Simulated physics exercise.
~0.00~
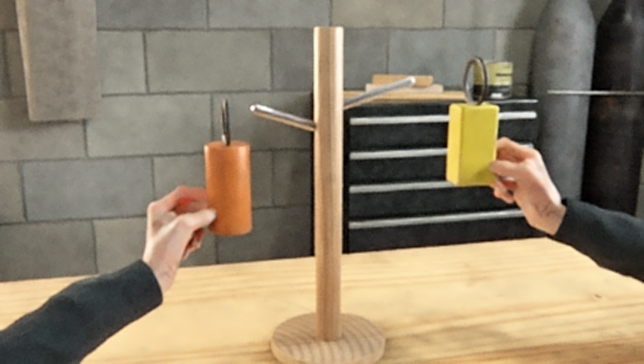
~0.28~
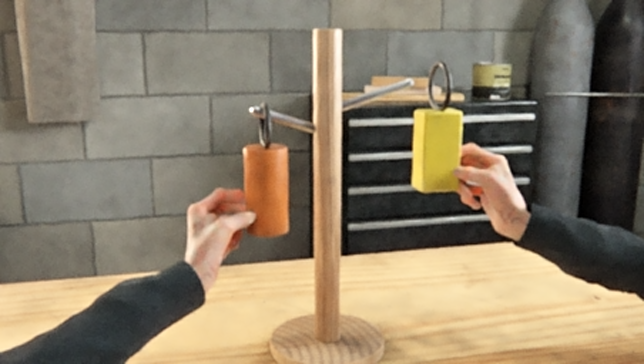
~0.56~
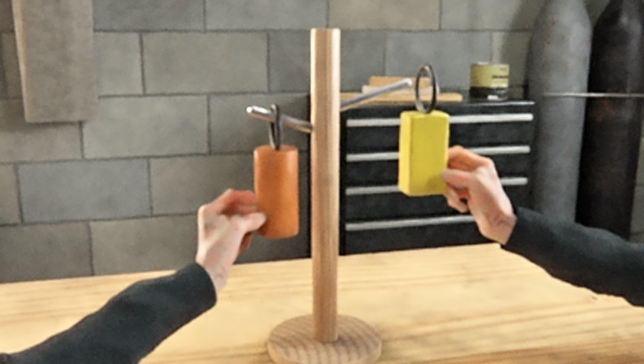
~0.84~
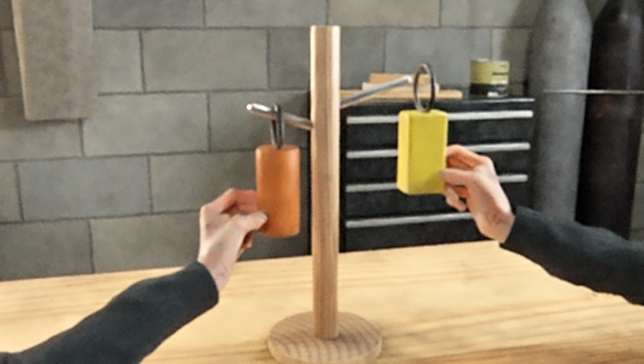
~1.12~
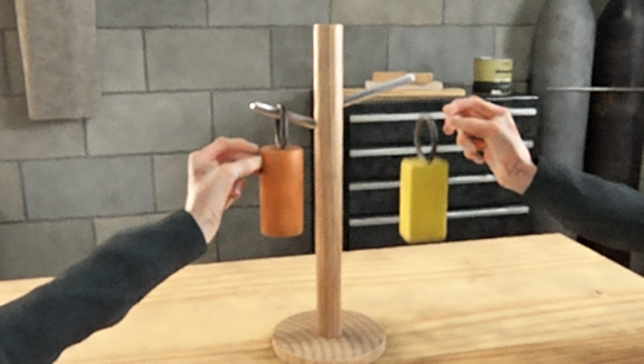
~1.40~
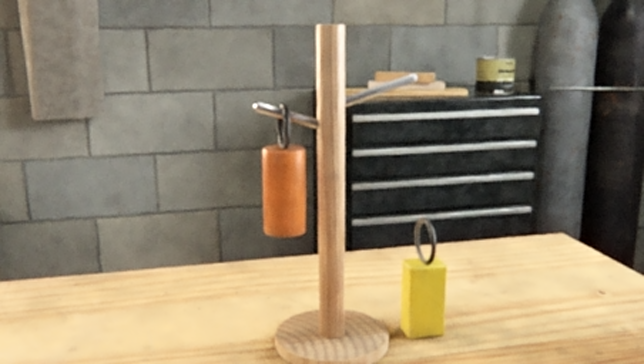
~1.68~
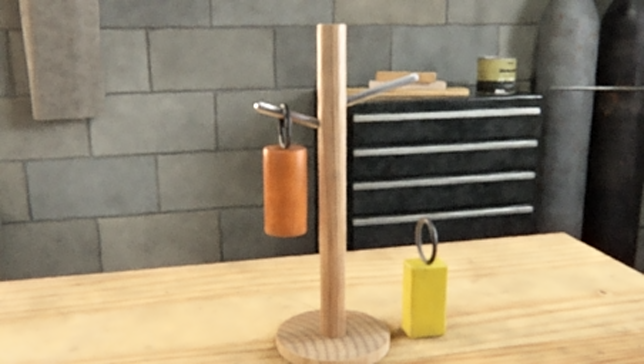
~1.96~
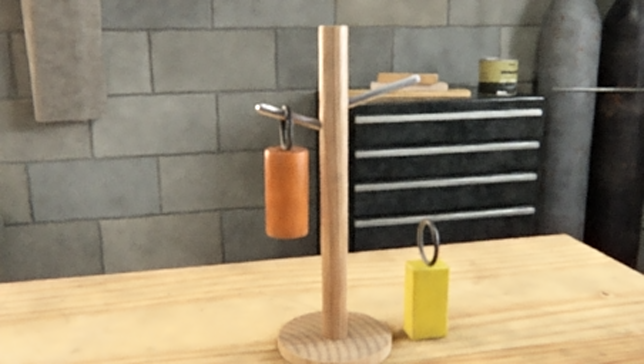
Two hands in dark sleeves bring hanging objects toward a wooden peg stand on a pale wooden table, an orange cylinder on the left and a yellow block on the right, each topped with a ring. The slightly swaying view faces a grey block wall and a black drawer cabinet. The hands move inward, bringing the rings up to the two metal pegs, and pause there. Both then let go and withdraw. The orange piece stays hanging from the left peg, while the yellow one drops to the tabletop and stands upright beside the base, its ring on top.
